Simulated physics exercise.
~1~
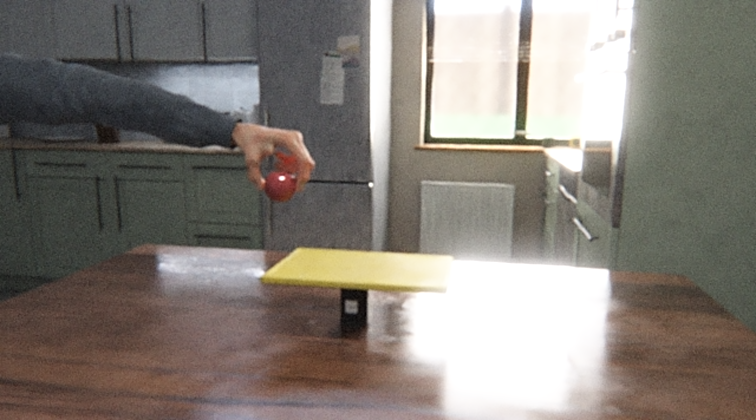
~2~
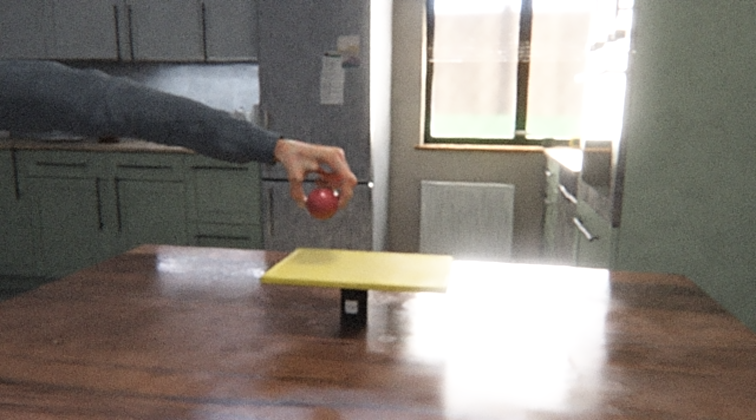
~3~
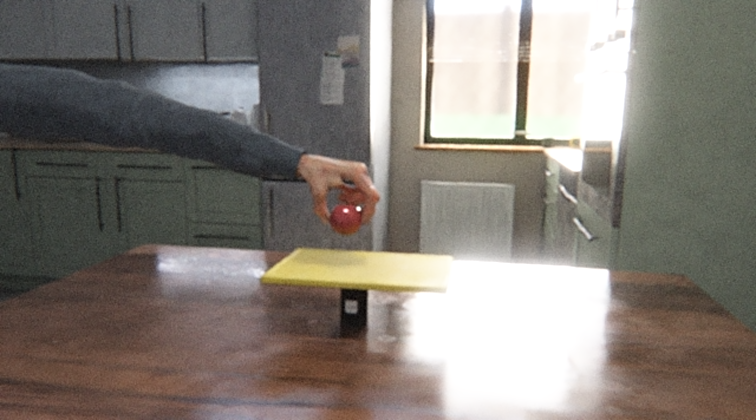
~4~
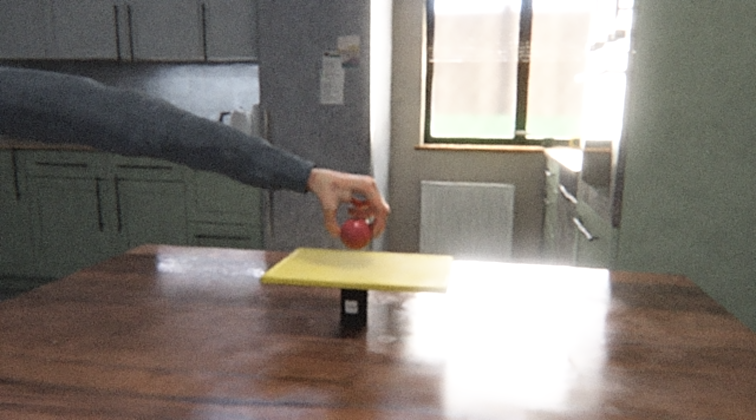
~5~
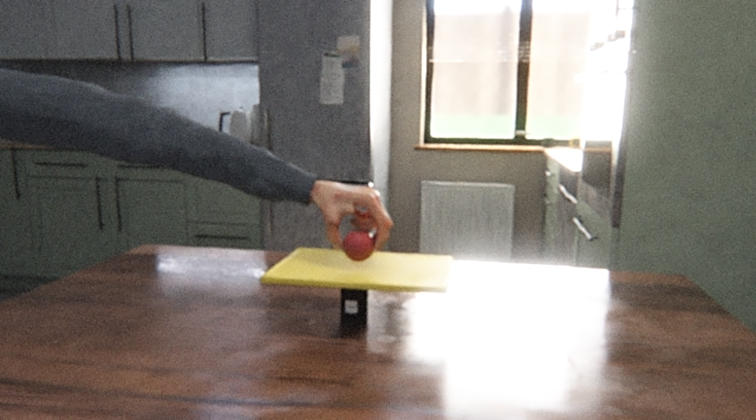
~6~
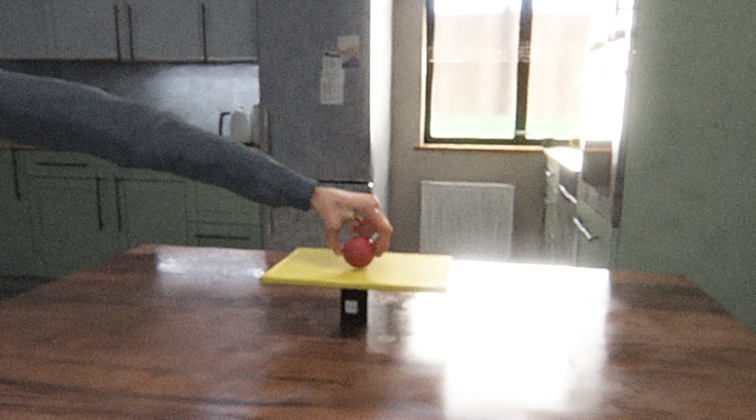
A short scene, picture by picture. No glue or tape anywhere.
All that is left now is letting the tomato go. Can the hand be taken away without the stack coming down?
Yes. I expect it to stay steady.
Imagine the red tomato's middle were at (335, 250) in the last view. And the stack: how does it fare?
Stands.
Then, 0.30 s later than the last frame, all is still.
Then, 0.70 s later than the last frame, red tomato resting near (359, 252).
When it is over, all 3 as before. End places, in pixels of the last picture, red tomato near (360, 252). The stack keeps its balance.
